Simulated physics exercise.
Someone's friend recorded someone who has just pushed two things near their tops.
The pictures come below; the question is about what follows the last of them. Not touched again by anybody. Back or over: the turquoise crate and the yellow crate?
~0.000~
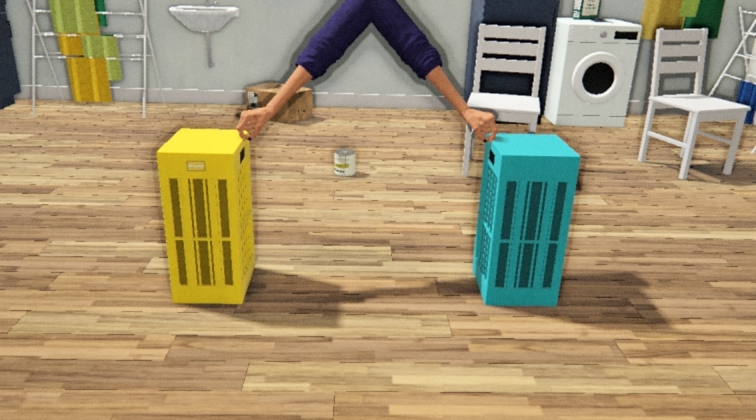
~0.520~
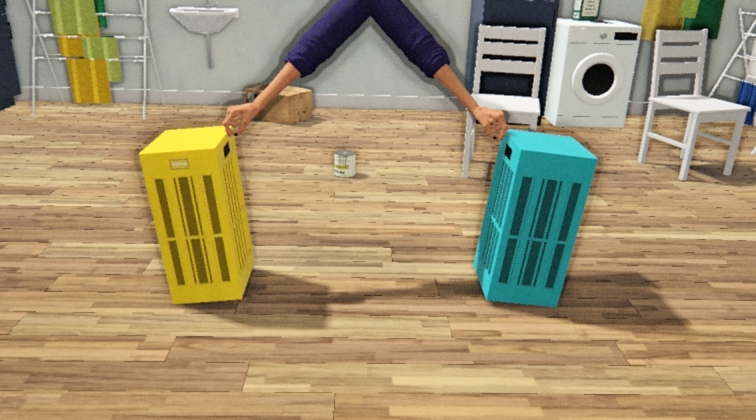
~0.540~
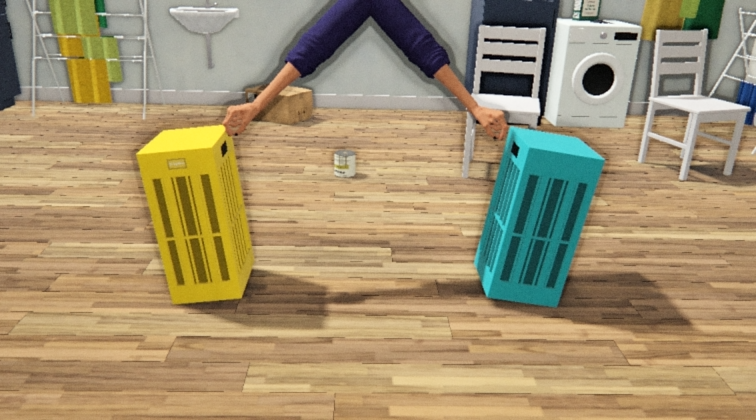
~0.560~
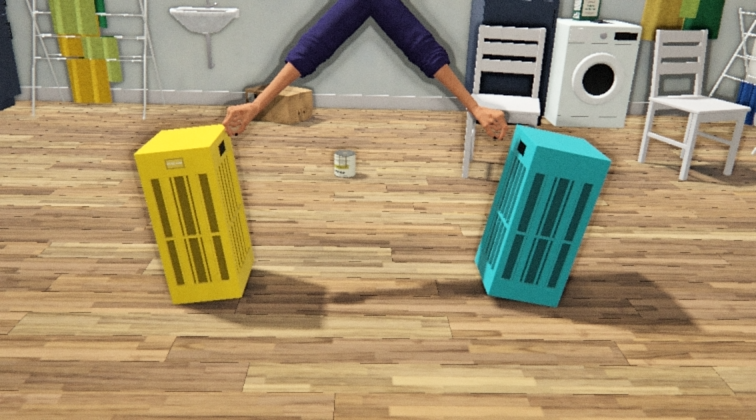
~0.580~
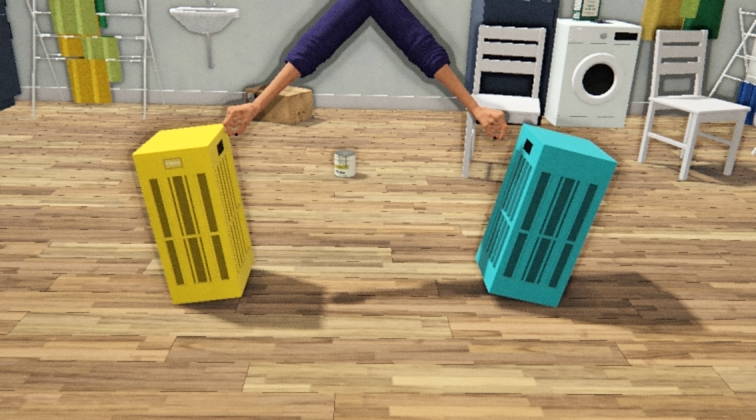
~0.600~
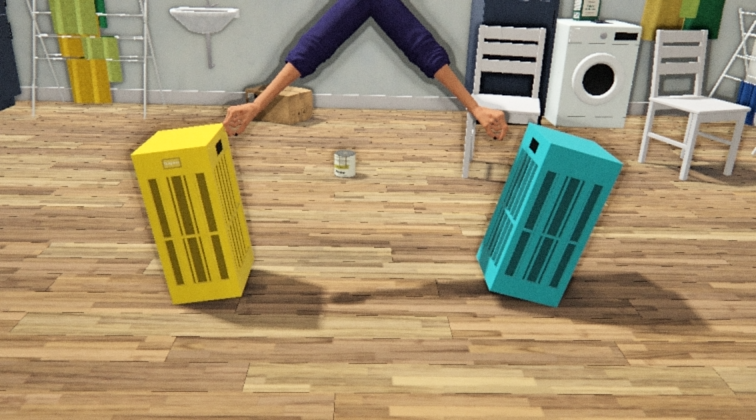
Outcome: The turquoise crate topples, the yellow crate settles on its feet.
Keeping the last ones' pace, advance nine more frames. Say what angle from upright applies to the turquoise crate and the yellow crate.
About 30 degrees and about 6 degrees.
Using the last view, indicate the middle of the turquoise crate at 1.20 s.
Its middle is close to (626, 256).
After 0.84 s, turquoise crate 37° off upright near (575, 216); yellow crate 3° off upright near (207, 215).
After 1.04 s, turquoise crate 64° off upright near (609, 233); yellow crate 4° off upright near (218, 215).
After 1.20 s, turquoise crate on its side near (626, 256); yellow crate upright near (209, 216).
In the end (3.5 s), the turquoise crate falls over, near (624, 260); the yellow crate rocks back upright, near (212, 217).
